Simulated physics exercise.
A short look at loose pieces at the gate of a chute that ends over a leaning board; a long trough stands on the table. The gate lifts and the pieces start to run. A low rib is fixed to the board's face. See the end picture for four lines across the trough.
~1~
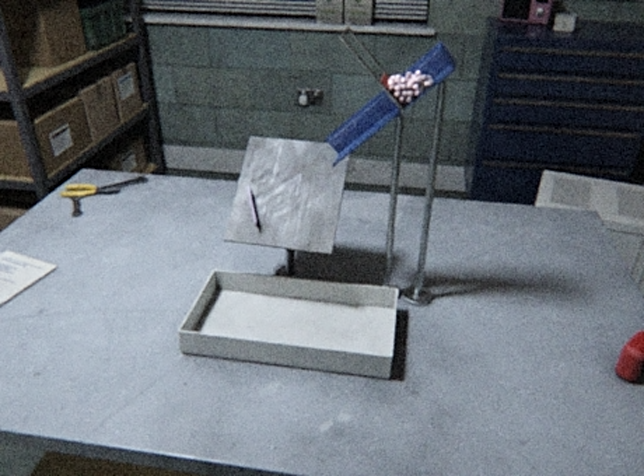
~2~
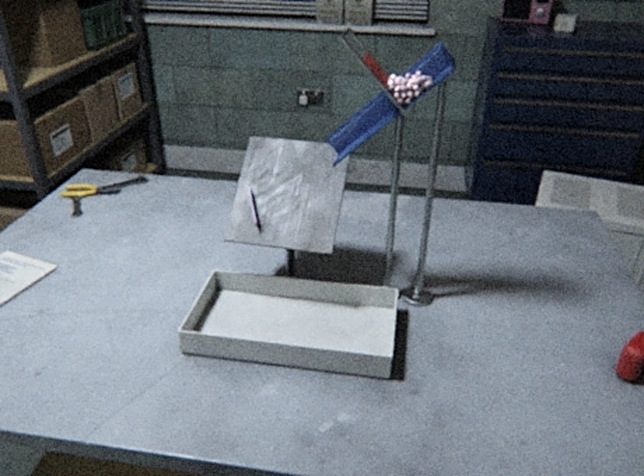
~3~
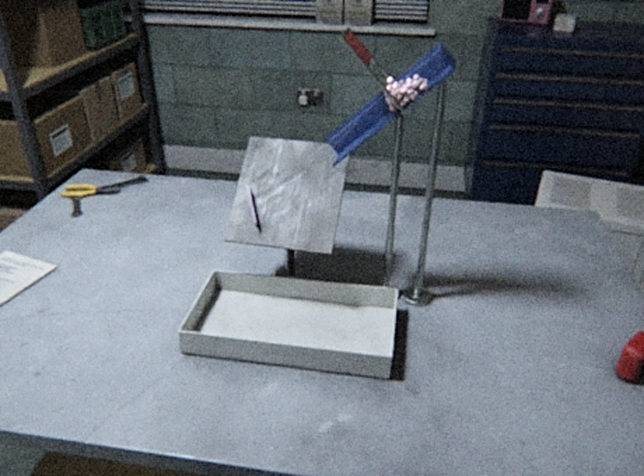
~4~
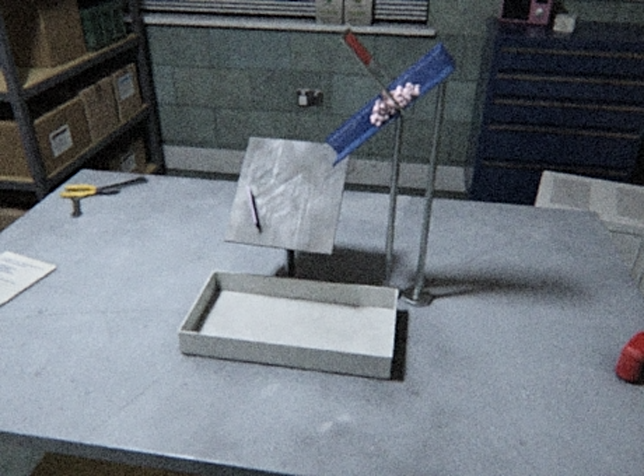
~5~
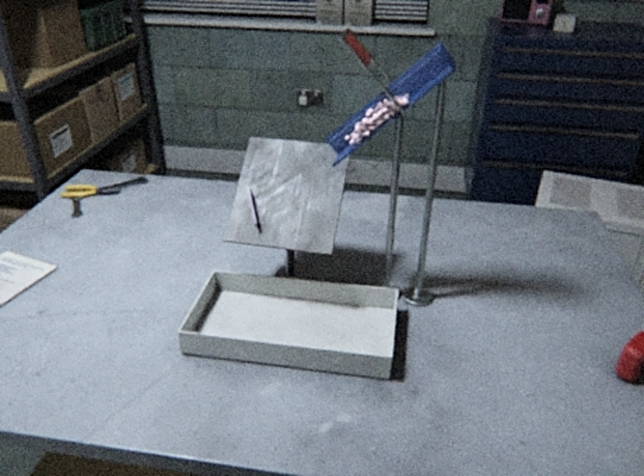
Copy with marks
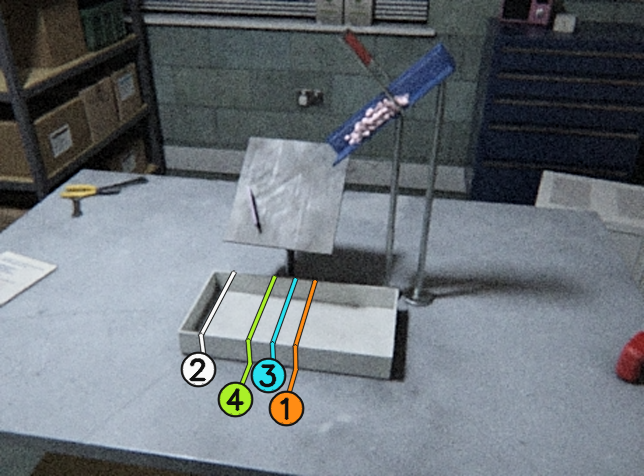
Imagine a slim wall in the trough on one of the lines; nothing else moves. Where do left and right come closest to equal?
Take 4.
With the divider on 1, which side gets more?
The left side.
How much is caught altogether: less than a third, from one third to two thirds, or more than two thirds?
About that: More than two thirds.
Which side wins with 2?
The right side.
On the marked copy, line 1 crosses the front rim at (295, 345); line 2 crosses the front rim at (201, 334); line 3 crosses the front rim at (272, 342); line 4 crosses the front rim at (248, 340).
With 1, of what is caught, all on the left of the divider, none on the right.
With 2, of what is caught, a small part on the left of the divider, most on the right.
With 3, of what is caught, nearly all on the left of the divider, a small part on the right.
With 4, of what is caught, about two thirds on the left of the divider, about a third on the right.
